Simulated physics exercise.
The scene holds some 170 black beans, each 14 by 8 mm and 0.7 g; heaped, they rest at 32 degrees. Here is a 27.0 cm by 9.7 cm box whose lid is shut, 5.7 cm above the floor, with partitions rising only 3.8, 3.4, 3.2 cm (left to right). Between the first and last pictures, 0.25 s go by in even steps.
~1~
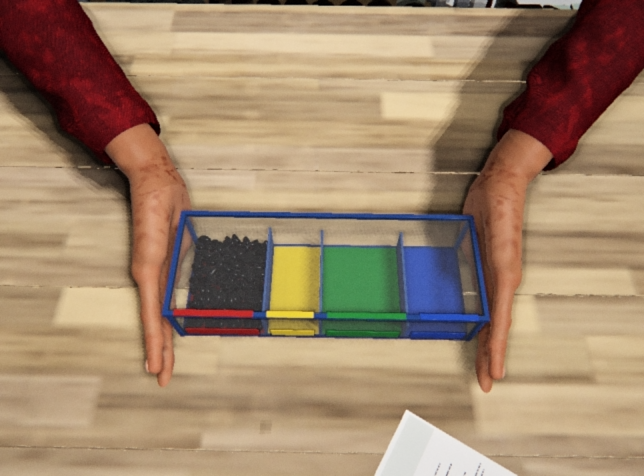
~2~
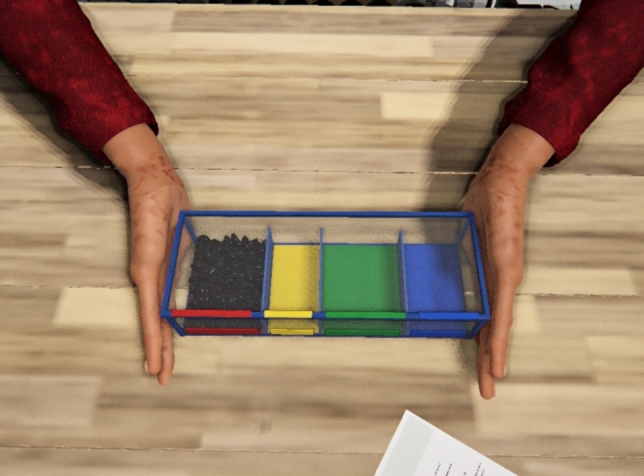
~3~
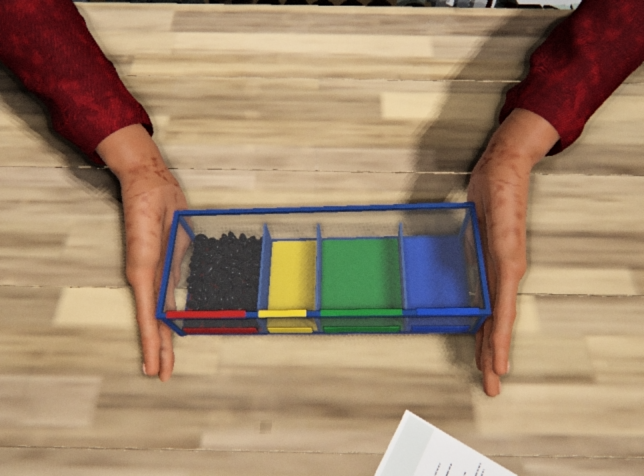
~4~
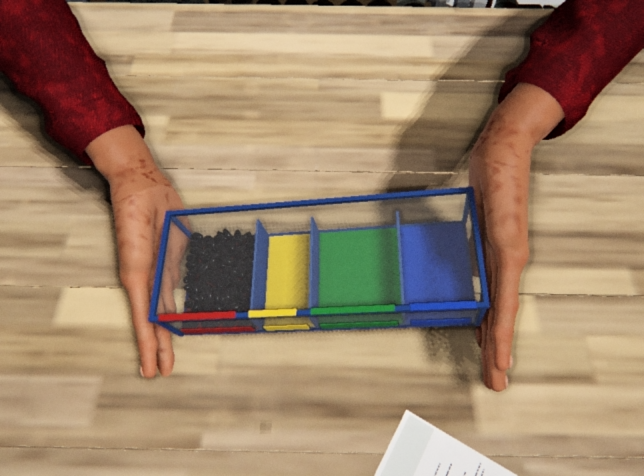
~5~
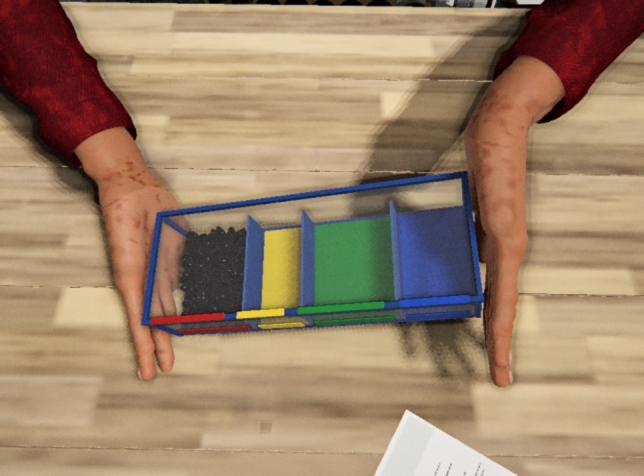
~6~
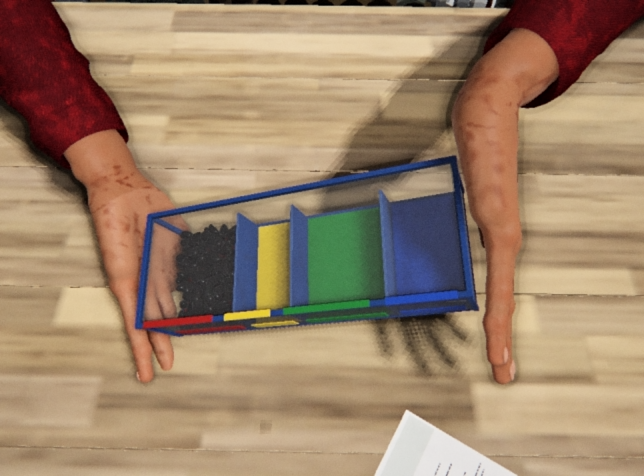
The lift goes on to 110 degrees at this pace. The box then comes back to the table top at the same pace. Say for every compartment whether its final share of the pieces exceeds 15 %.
Red compartment: Exceeds, blue compartment: Does not exceed, green compartment: Does not exceed, yellow compartment: Does not exceed.
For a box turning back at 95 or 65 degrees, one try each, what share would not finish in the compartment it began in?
Some 0 and some 0 per cent, respectively.
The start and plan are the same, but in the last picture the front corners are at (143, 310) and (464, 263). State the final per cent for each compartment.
Red 100 %, blue 0 %, green 0 %, yellow 0 %.
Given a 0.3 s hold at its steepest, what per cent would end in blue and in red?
Result - blue: 0 %, red: 100 %.
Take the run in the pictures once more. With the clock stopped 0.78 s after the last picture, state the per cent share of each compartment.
Shares - red: 100; blue: 0; green: 0; yellow: 0.
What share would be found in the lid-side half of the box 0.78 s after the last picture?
Around 50 %.
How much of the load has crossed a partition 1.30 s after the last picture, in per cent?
I'd say around 0 per cent.
Then, 0.78 s after the last picture, tilt 109 degrees; red 100 %.
Then, 1.30 s after the last picture, tilt 47 degrees; red 100 %.
Then, 1.88 s after the last picture, tilt 0 degrees; red 100 %.
In the end, red 100 %, blue 0 %, green 0 %, yellow 0 %.
